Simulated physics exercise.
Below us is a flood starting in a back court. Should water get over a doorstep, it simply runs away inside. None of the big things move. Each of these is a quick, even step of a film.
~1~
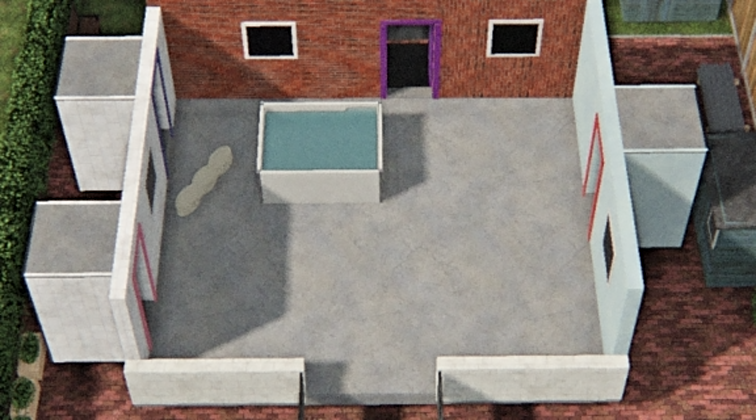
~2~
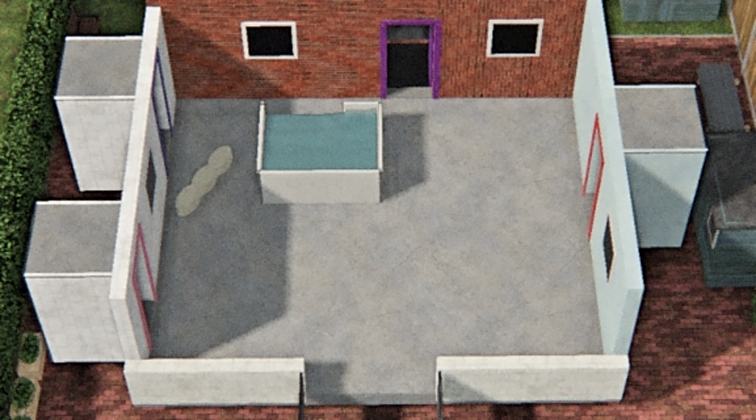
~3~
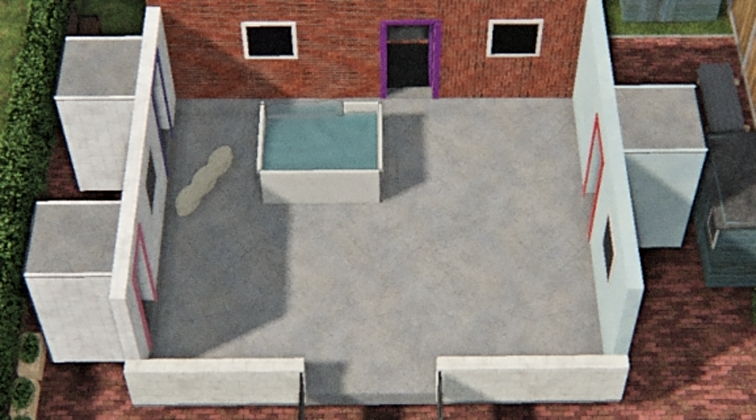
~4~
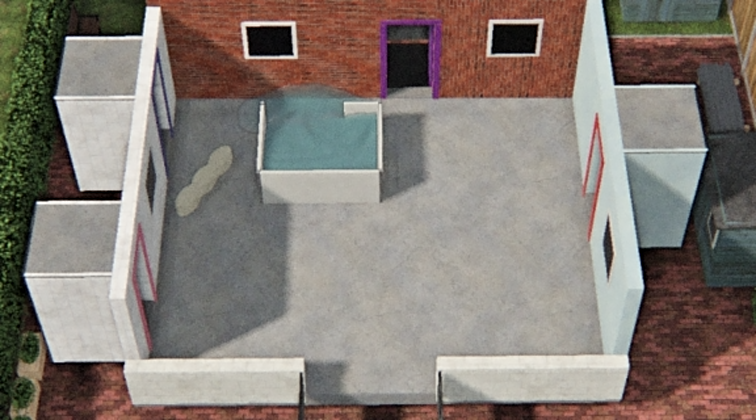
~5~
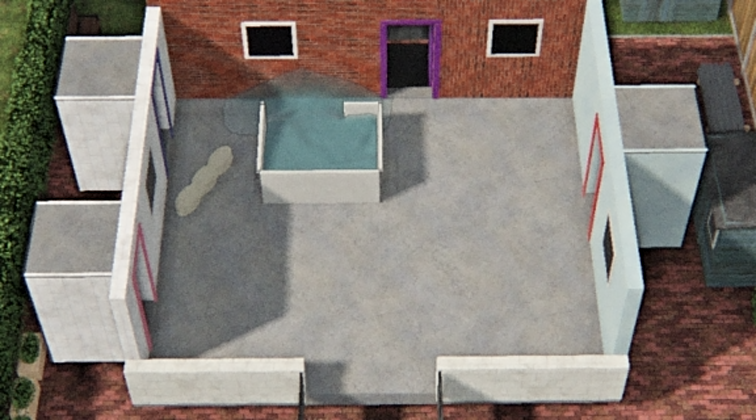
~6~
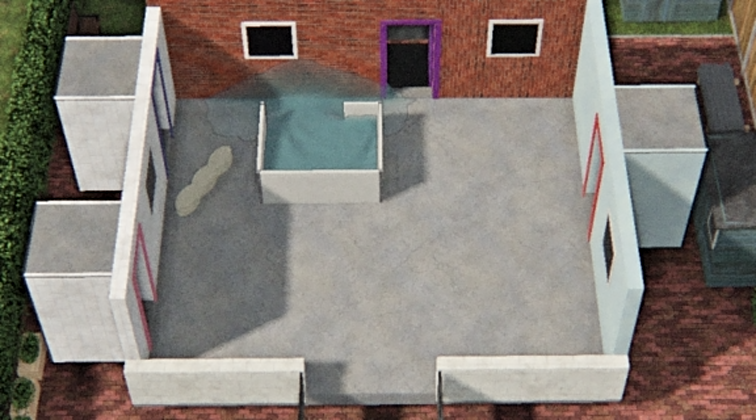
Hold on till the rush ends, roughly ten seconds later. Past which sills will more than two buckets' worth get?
The red door keeps it to two buckets or less; the pink door keeps it to two buckets or less; the blue door keeps it to two buckets or less; the purple door lets more than two buckets past.
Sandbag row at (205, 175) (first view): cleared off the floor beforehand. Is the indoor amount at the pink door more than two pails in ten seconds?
In short: Pink remains within the limit.
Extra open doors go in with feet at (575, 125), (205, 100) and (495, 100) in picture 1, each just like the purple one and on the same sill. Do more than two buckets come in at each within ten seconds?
Result, in listed order - beats the mark, beats the mark, misses the mark.
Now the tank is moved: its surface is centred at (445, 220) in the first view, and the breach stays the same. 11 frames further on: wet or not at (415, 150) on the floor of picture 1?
Answer: Awash.
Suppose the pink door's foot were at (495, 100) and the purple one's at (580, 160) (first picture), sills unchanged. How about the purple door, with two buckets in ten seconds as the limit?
The purple one goes past it.
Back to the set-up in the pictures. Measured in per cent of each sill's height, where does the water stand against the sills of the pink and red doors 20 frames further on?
Roughly 40 and 80 %.
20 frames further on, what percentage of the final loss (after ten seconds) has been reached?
Share gone by then: About 20 %.
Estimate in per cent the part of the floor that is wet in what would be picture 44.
Some 75 per cent.
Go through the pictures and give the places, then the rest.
The first frame shows still water in the open tank at (321, 140).
In the second frame, water pours out on the open tank's far side and has run to a hidden place.
In the third frame, the front is at a hidden place, out from the gap on the open tank's far side.
In the fourth frame, water pours out on the open tank's far side and has run to (366, 99).
In the fifth frame, water pours out on the open tank's far side and has run to (388, 99).
In the sixth frame, the front is at (409, 99), out from the gap on the open tank's far side.
A moment on, water covers 15 % of the floor; the red door not reached, the pink door not reached, the blue door wet at the sill, nothing in, the purple door under two buckets in.
Next, water covers 30 % of the floor; the red door not reached, the pink door not reached, the blue door wet at the sill, nothing in, the purple door under two buckets in.
Then, water covers 45 % of the floor; the red door wet at the sill, nothing in, the pink door wet at the sill, nothing in, the blue door wet at the sill, nothing in, the purple door over two buckets in.
Later, water covers 75 % of the floor; the red door wet at the sill, nothing in, the pink door wet at the sill, nothing in, the blue door under two buckets in, the purple door over two buckets in.
In the end, water covers 80 % of the floor; the red door wet at the sill, nothing in, the pink door wet at the sill, nothing in, the blue door under two buckets in, the purple door over two buckets in.
